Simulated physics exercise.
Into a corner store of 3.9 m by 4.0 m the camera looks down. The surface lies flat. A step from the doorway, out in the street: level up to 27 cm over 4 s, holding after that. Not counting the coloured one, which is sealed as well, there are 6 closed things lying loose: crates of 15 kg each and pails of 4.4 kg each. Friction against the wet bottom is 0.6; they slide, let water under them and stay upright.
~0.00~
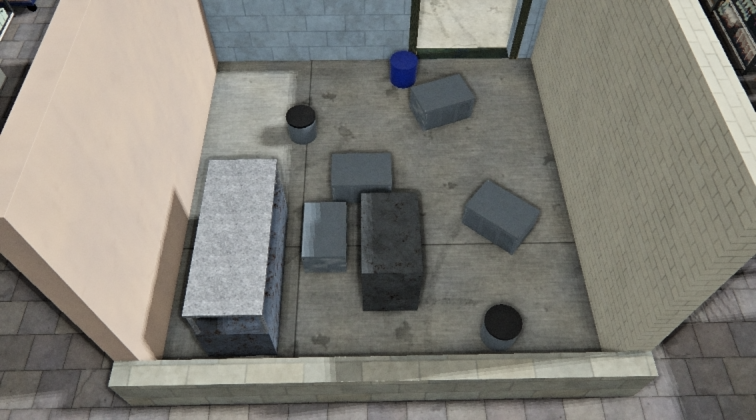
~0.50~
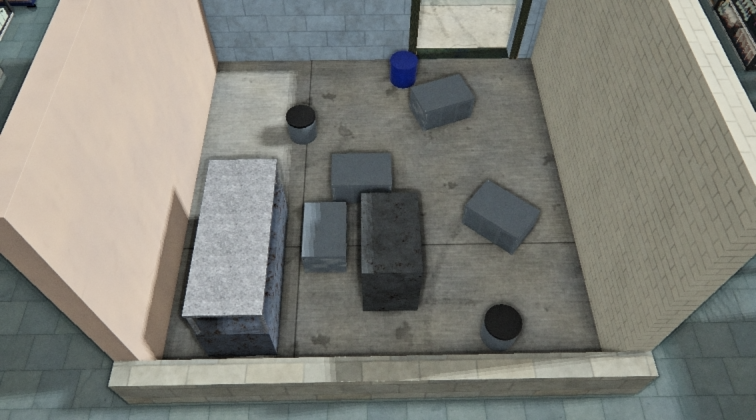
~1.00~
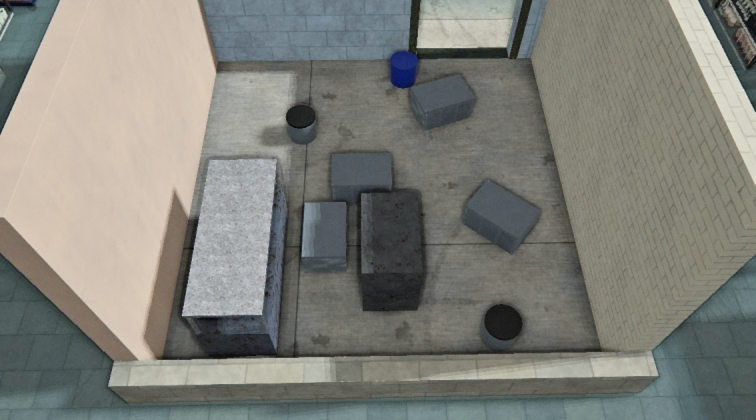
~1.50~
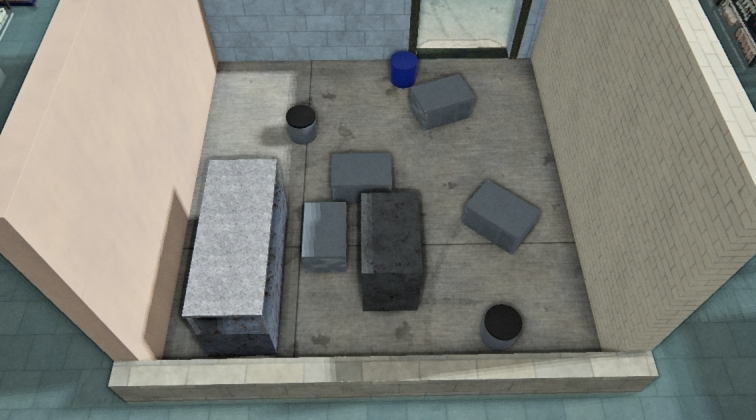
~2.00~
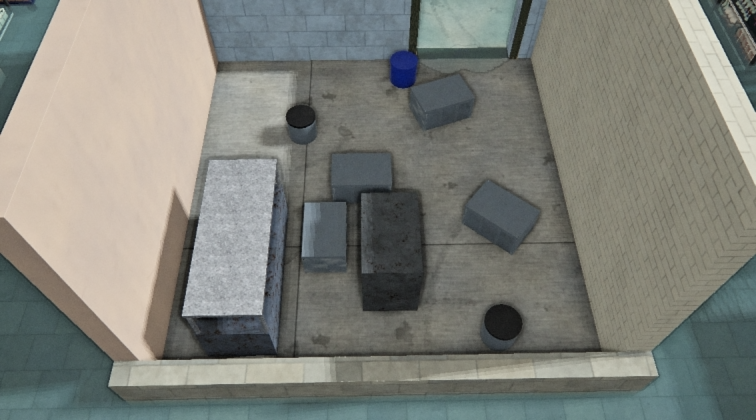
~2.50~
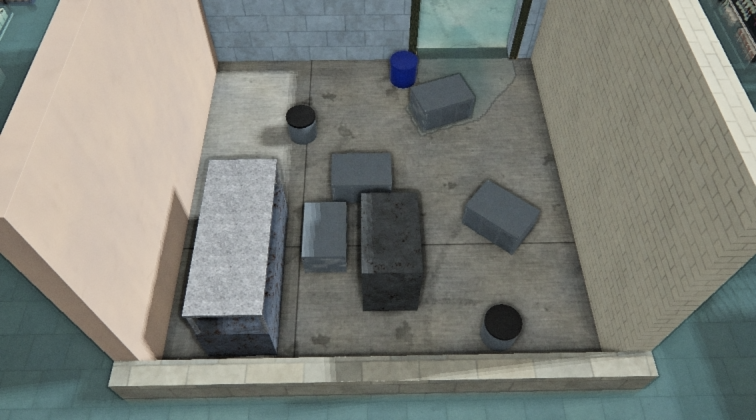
Water rose over the paving outside a small walled room, then a thin sheet crept in through the doorway past the blue pail and around the nearest grey crate, while everything inside stayed still.
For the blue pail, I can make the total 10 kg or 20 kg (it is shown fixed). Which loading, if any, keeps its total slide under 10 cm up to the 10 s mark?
The lower one.
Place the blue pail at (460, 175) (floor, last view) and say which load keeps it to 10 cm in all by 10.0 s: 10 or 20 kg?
So heavier weight required.
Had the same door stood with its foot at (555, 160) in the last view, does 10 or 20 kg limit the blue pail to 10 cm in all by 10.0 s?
Lab note: Upper mass required.
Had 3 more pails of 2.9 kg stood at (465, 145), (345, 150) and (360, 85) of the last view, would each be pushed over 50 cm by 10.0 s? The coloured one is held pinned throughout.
Result, in order - exceeds it; exceeds it; falls shy.
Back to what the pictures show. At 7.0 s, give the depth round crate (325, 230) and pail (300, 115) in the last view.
First roughly 5 cm, second roughly 2 cm.
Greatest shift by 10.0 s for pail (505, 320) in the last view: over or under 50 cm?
Result: Limit not reached.
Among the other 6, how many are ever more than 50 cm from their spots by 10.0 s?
By my tally, 5.
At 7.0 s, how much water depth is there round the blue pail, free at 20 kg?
5 cm, roughly.
After 3.5 s the blue pail would be 0 cm from its start with 10 kg and 0 cm from its start with 20 kg; 3 cm of water round it then.
After 4.5 s the blue pail would be 0 cm from its start with 10 kg and 0 cm from its start with 20 kg; 4 cm of water round it then.
After 7.0 s the blue pail would be 0 cm from its start with 10 kg and 0 cm from its start with 20 kg; 5 cm of water round it then.
After 10.0 s the blue pail would be 0 cm from its start with 10 kg and 0 cm from its start with 20 kg; 5 cm of water round it then.
